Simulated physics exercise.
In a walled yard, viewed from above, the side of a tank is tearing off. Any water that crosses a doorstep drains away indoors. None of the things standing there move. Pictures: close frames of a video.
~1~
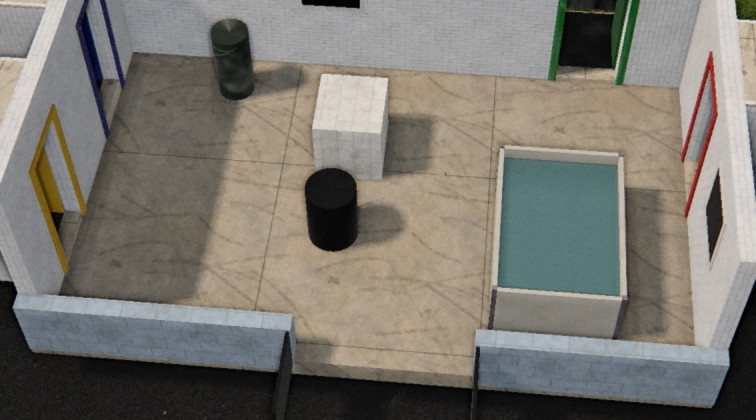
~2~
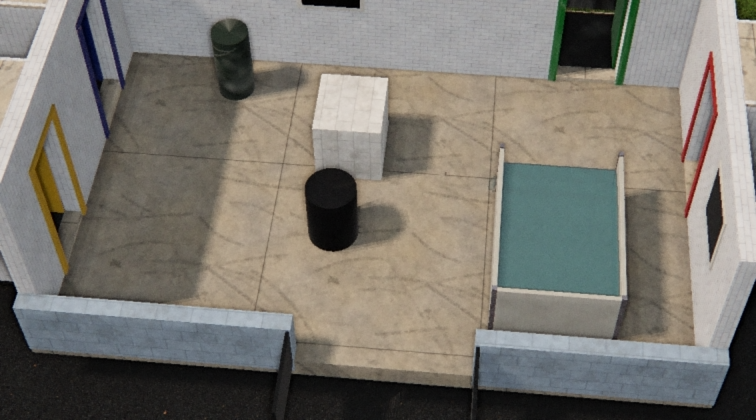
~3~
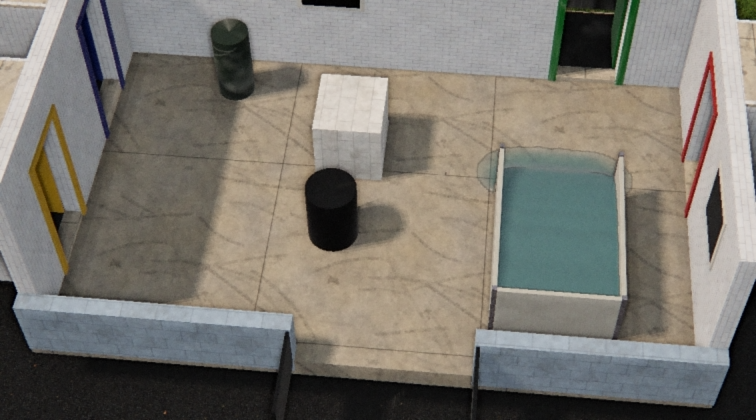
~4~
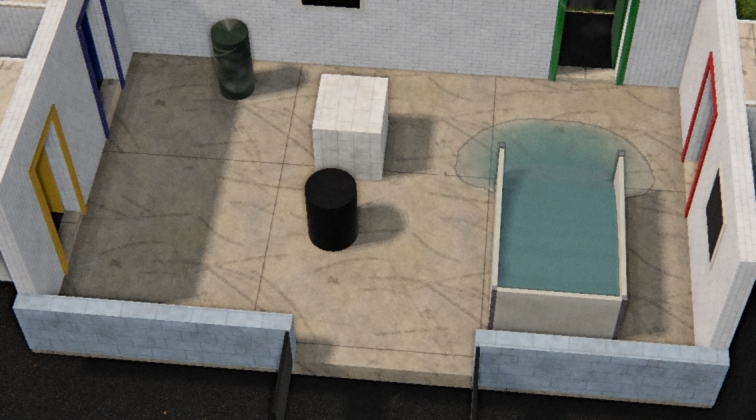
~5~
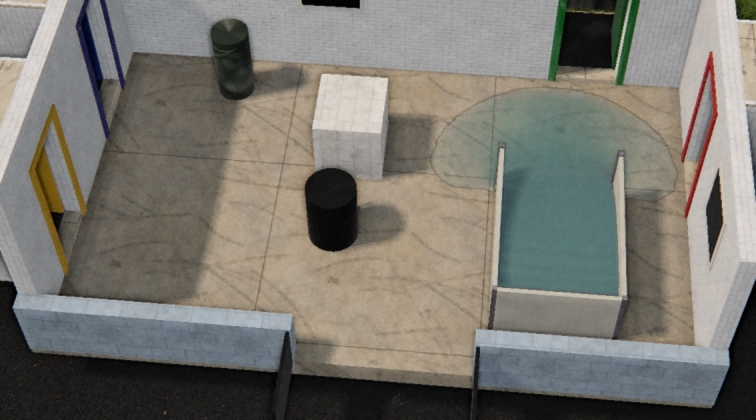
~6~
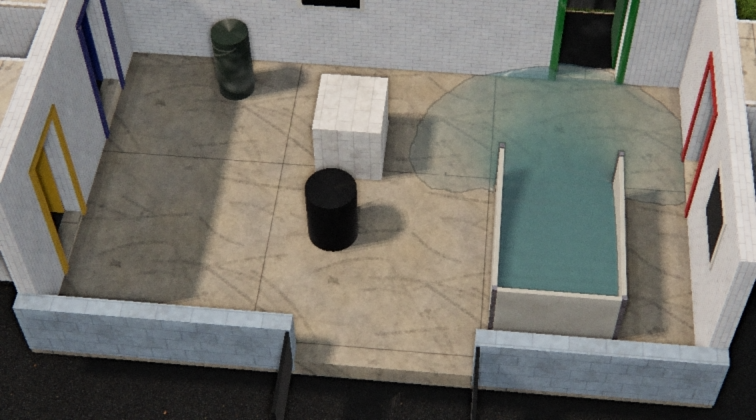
Water pours from the open far side of the tank and spreads across the yard floor.
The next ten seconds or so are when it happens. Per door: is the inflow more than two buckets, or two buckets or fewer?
Yellow door - two or fewer; green door - more than two; red door - more than two; blue door - two or fewer.
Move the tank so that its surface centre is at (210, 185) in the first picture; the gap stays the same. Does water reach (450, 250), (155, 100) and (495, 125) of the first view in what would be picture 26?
Points in turn: Not reached; inundated; inundated.
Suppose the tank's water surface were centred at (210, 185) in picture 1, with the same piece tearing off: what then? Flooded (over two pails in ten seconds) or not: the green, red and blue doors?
Well, the green door remains below, the red door tops the threshold, and the blue door tops the threshold.
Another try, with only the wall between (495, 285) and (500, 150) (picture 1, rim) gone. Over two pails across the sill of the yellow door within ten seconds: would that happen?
Yellow exceeds the limit.
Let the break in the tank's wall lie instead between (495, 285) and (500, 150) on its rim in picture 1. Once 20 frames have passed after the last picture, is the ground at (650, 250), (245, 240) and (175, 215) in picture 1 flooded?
Point by point: Untouched, swamped and swamped.
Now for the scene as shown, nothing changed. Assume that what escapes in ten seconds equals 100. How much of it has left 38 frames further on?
It comes to around 85 per cent.
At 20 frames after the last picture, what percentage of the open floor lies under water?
I'd say close to 50 per cent.
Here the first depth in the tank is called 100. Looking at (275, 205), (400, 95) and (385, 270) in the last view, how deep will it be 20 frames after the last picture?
Roughly 0 per cent, 12 per cent and 0 per cent.
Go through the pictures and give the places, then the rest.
In the first frame, still water in the water tank at (560, 223).
In the second frame, the front is at (492, 187), out from the gap on the water tank's far side.
In the third frame, the front is at (486, 164), out from the gap on the water tank's far side.
In the fourth frame, the front is at (487, 133), out from the gap on the water tank's far side.
In the fifth frame, the front is at (530, 92), out from the gap on the water tank's far side.
In the sixth frame, the front is at (590, 69), out from the gap on the water tank's far side.
A moment on, water covers 25 % of the floor; the yellow door not reached, the green door far over two buckets in, the red door wet at the sill, nothing in, the blue door not reached.
Next, water covers 30 % of the floor; the yellow door not reached, the green door far over two buckets in, the red door under two buckets in, the blue door not reached.
Then, water covers 50 % of the floor; the yellow door not reached, the green door far over two buckets in, the red door under two buckets in, the blue door wet at the sill, nothing in.
Later, water covers 85 % of the floor; the yellow door wet at the sill, nothing in, the green door far over two buckets in, the red door over two buckets in, the blue door wet at the sill, nothing in.
In the end, water covers 95 % of the floor; the yellow door wet at the sill, nothing in, the green door far over two buckets in, the red door over two buckets in, the blue door wet at the sill, nothing in.
